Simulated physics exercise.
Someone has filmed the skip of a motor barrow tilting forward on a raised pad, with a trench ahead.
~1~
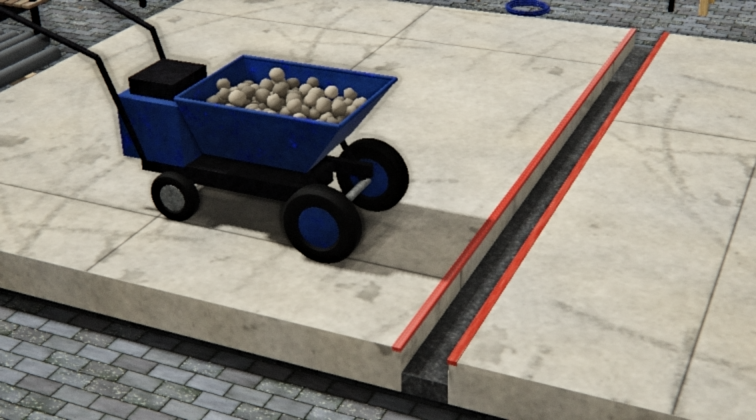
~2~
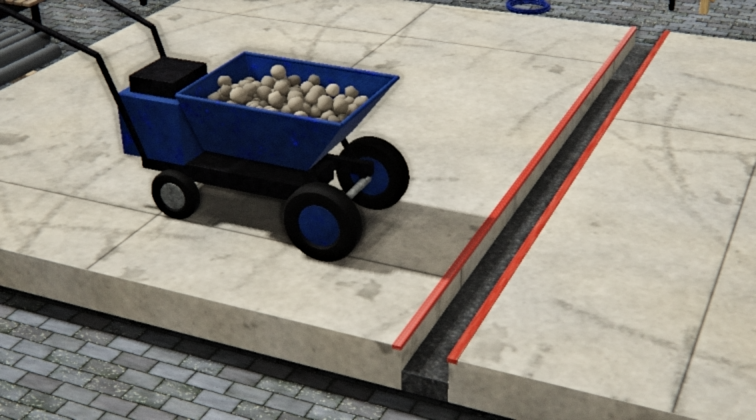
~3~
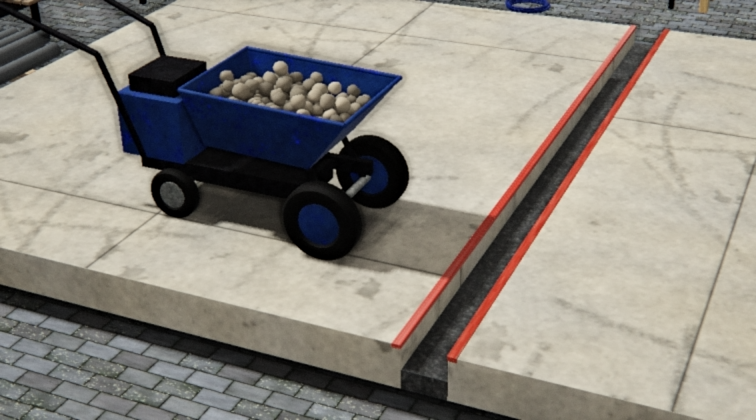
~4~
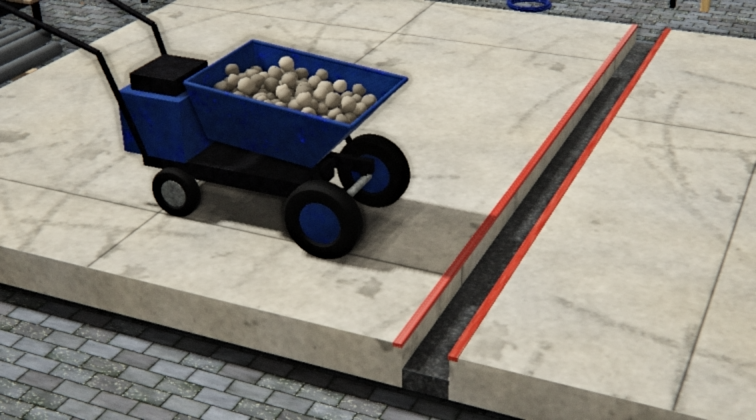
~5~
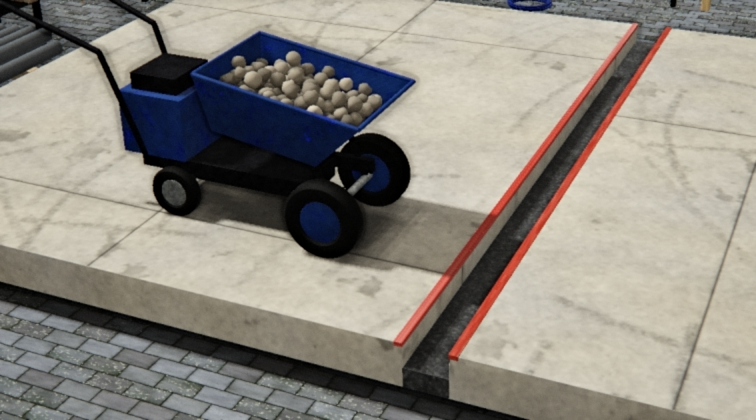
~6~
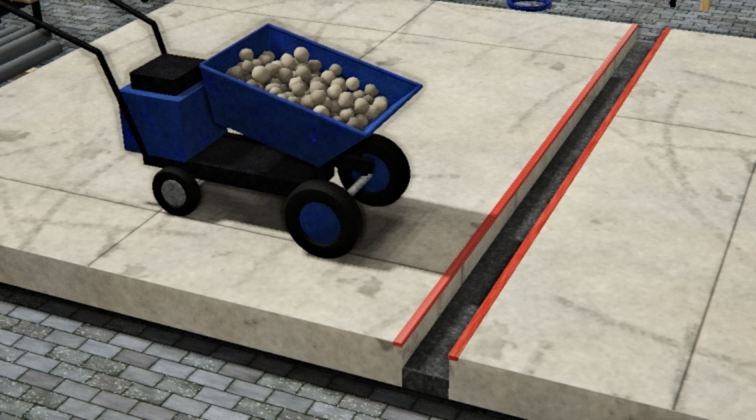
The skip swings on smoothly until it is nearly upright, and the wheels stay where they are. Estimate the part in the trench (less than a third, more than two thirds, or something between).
The trench ends with between a third and two thirds of it.
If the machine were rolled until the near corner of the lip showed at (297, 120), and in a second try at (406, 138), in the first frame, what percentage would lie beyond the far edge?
Roughly 10 per cent, and 100 per cent.
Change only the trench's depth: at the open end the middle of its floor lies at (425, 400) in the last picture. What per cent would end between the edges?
Roughly 80 in a hundred.
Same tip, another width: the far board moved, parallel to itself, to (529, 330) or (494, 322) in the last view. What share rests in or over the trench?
About 90 and 80 per cent.
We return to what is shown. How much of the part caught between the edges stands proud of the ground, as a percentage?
It comes to 30 per cent or so.
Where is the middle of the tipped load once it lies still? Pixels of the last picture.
Around (494, 253).
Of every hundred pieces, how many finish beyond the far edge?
Some 30 per cent.
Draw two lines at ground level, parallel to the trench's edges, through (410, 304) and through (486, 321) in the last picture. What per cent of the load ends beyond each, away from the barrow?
In turn 100 and 30 in a hundred.
Soon, skip tipped steeply; all in the skip.
A while on, skip tipped steeply; most in the skip; a stray few short of the trench; a small part in or heaped over the trench; a stray few beyond it; a small part falling.
Towards the end, skip tipped right over; a small part in the skip; a small part short of the trench; about half in or heaped over the trench; about a quarter beyond it; a stray few falling.
Finally, skip tipped right over; a small part short of the trench; about two thirds in or heaped over the trench; about a third beyond it.
